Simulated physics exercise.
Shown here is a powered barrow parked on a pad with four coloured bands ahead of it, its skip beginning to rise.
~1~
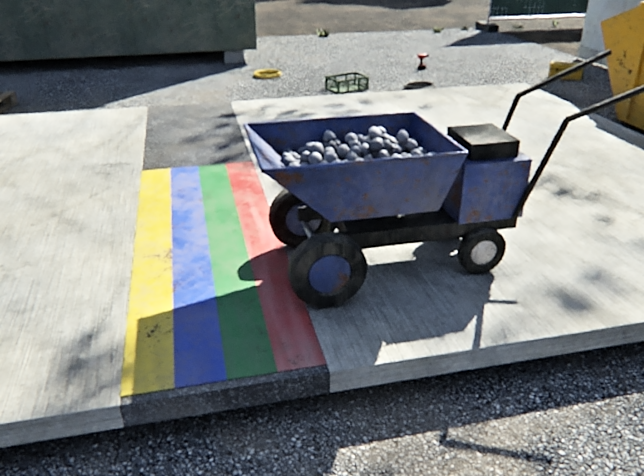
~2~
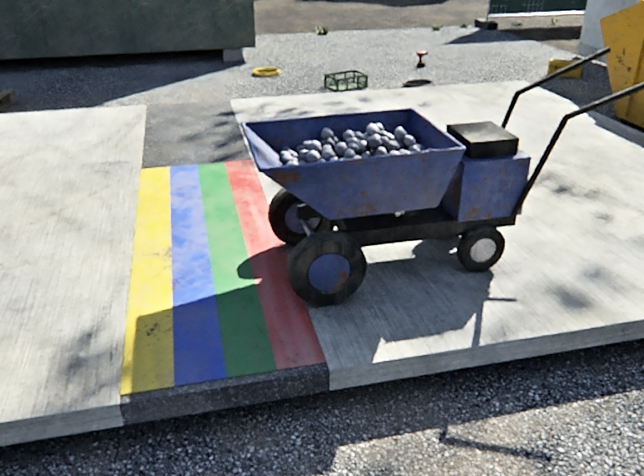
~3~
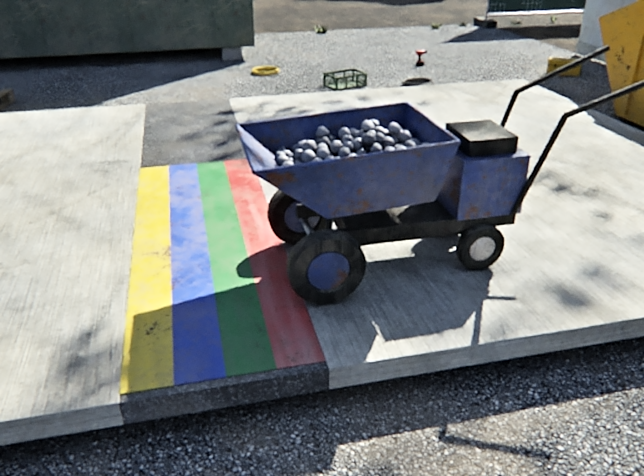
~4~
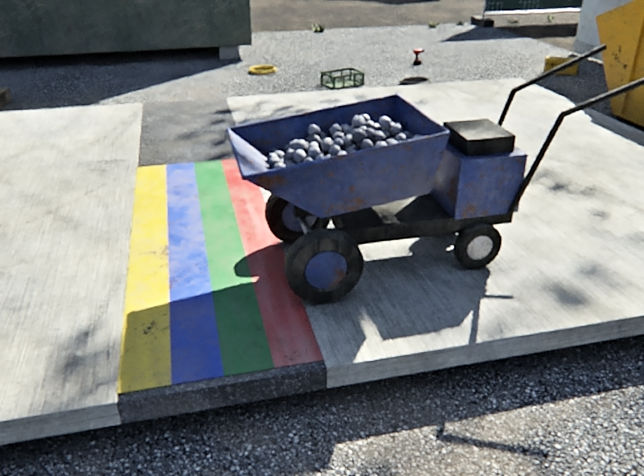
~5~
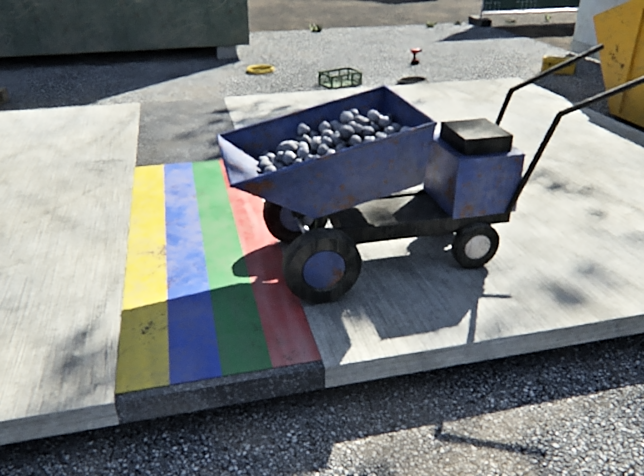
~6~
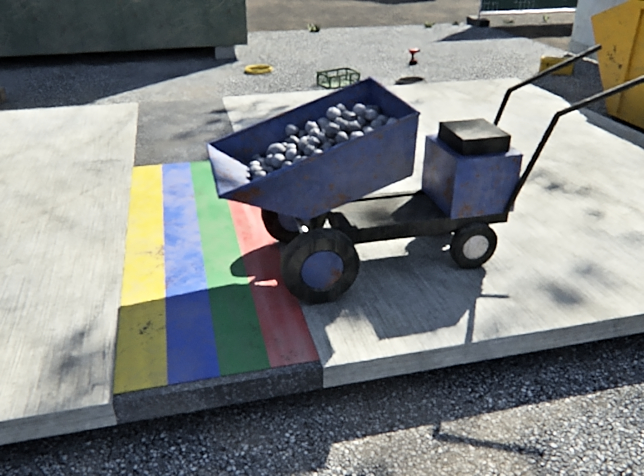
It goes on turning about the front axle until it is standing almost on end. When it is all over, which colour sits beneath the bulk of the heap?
The bulk sits over the yellow colour.
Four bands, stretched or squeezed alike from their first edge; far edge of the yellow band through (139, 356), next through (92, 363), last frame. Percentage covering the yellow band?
Roughly 30 per cent, and 30 per cent.
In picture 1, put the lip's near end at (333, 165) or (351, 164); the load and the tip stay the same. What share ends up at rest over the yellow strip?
Roughly 10 per cent at the first spot and 10 per cent at the second.
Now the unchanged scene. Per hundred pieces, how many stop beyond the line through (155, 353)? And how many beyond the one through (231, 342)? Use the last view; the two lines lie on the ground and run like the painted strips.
Close to 40 and 70 per cent respectively.
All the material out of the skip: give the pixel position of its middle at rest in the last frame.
(143, 284).
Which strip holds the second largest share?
Following the top strip comes the strip in blue.
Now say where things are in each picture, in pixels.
Lip of the skip near (263, 171), level; top of the load near (379, 156), round cobbles; red strip near (292, 333); green strip near (246, 340); blue strip near (198, 347); yellow strip near (149, 354), in the first frame.
Lip of the skip near (261, 171), level; top of the load near (377, 153), in the second frame.
Lip of the skip near (255, 173), tipped barely; top of the load near (371, 143), in the third frame.
Lip of the skip near (244, 178), tipped a little; top of the load near (371, 148), in the fourth frame.
Lip of the skip near (232, 186), tipped a little; top of the load near (367, 132), in the fifth frame.
Lip of the skip near (220, 197), tipped clearly; top of the load near (368, 132); red strip near (285, 329); green strip near (239, 336); blue strip near (191, 343); yellow strip near (142, 351), in the sixth frame.
Shortly afterwards, skip tipped steeply; the whole lot in the skip.
Next, skip tipped right over; near two thirds in the skip; a little over the blue strip; a little over the yellow strip.
Some moments later, skip tipped right over; near a third in the skip; near a quarter over the blue strip; near a third over the yellow strip; near a quarter off the paint.
In the end, skip tipped right over; near a third in the skip; none at all over the red strip; none at all over the green strip; near a quarter over the blue strip; near a third over the yellow strip; near a quarter off the paint.
